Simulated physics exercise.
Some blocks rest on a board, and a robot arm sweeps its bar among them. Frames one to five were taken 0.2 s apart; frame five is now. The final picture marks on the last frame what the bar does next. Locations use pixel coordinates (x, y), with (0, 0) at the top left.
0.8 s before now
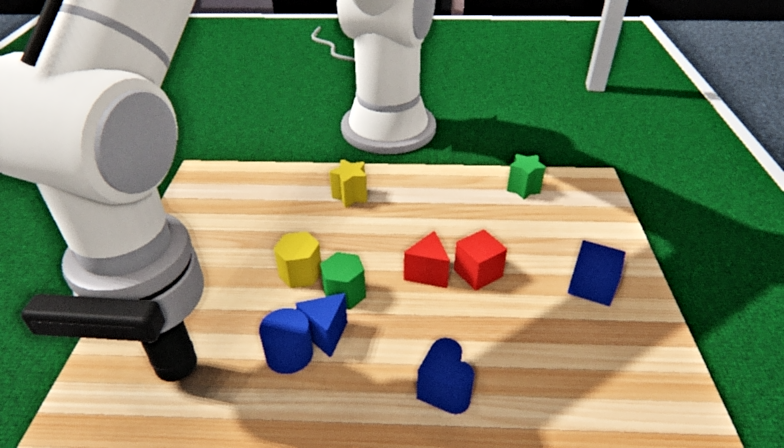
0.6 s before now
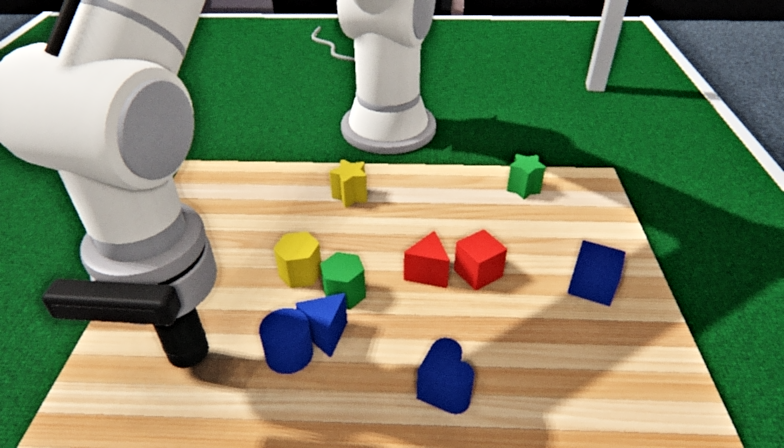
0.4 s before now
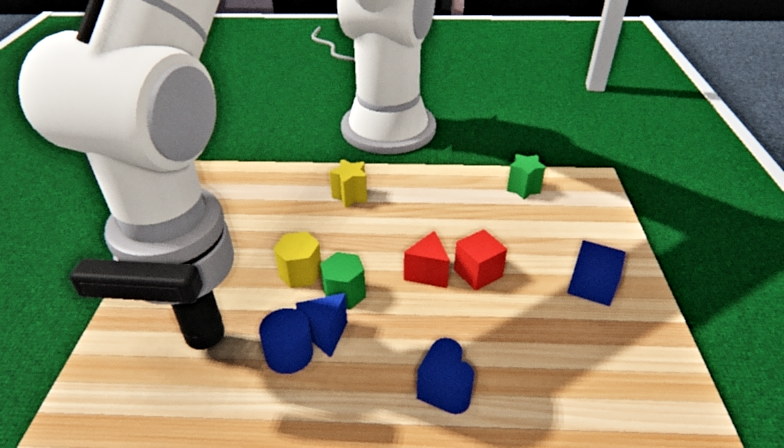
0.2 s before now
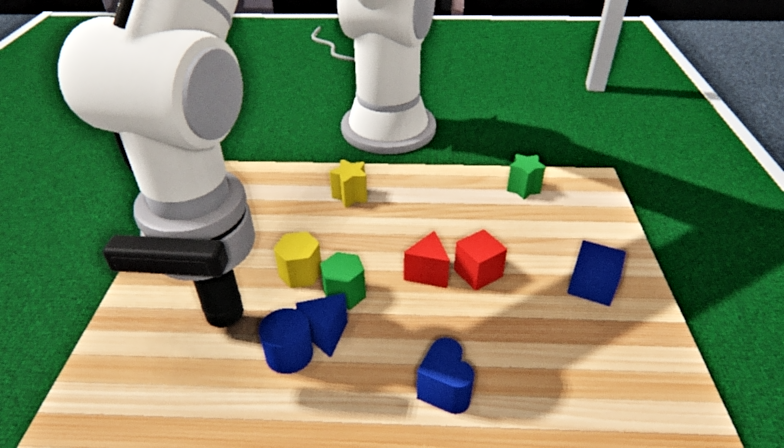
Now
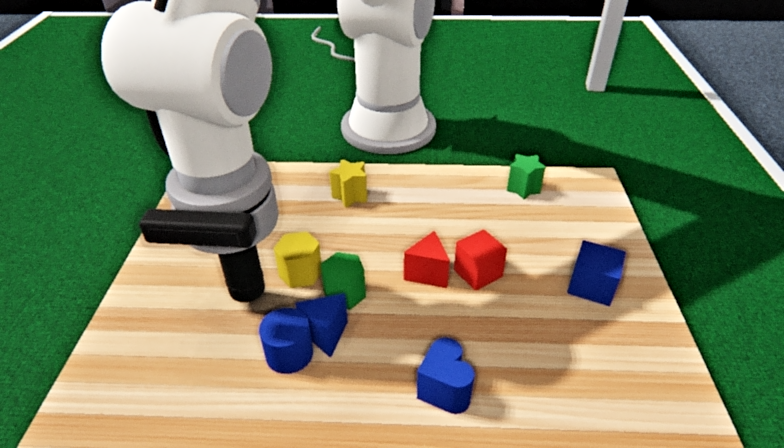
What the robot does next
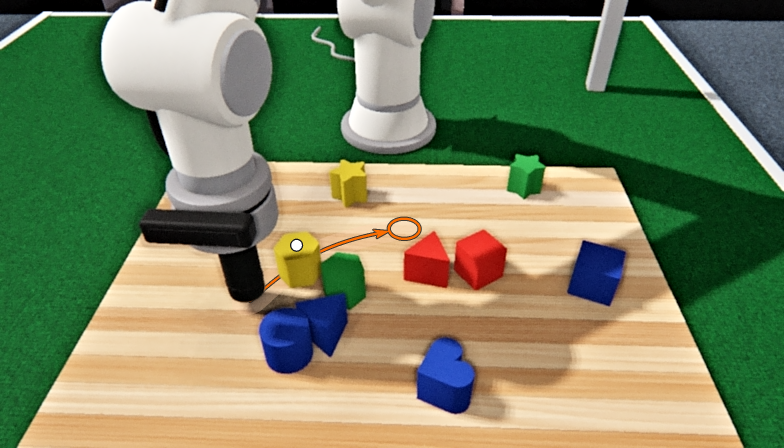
The clip shows a robot arm with a black bar moving from the lower left of a wooden board toward the yellow hexagon, passing left of the blue blocks, while the red, green, yellow and blue blocks stay still.
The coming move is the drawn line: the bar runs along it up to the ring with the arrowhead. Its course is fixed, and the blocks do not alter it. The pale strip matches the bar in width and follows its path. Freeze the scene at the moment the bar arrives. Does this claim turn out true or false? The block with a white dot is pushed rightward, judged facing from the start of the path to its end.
That claim is true.
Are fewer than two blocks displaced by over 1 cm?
I expect so.
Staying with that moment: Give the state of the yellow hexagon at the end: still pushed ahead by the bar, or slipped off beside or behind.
The block gets away.
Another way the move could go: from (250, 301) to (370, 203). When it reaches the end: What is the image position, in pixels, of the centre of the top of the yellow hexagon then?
The centre of its top will be at (355, 222).
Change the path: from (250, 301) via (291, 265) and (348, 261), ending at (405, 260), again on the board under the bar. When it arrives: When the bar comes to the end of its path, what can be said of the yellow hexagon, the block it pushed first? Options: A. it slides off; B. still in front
(B)
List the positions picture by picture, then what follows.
Bar tip at (177, 366); block tops, yellow hexagon at (297, 245); green hexagon at (342, 266), in the first picture.
Bar at (189, 353); blocks unchanged, in the second picture.
Bar at (205, 335); blocks unchanged, in the third picture.
Bar at (225, 314); blocks unchanged, in the fourth picture.
Bar at (248, 290); yellow hexagon at (297, 245); green hexagon at (342, 266), in the fifth picture.
Path on the board, from (250, 301) over (297, 264) and (349, 241) to (404, 229); the dot is on the yellow hexagon.
On the path given first. One third of the way, bar at (296, 253); yellow hexagon at (331, 231), turned 35° clockwise.
Two thirds of the way, bar at (349, 230); yellow hexagon at (381, 222), turned 75° clockwise.
At the end, bar at (404, 218); yellow hexagon at (403, 225), turned 110° clockwise; green hexagon in place.
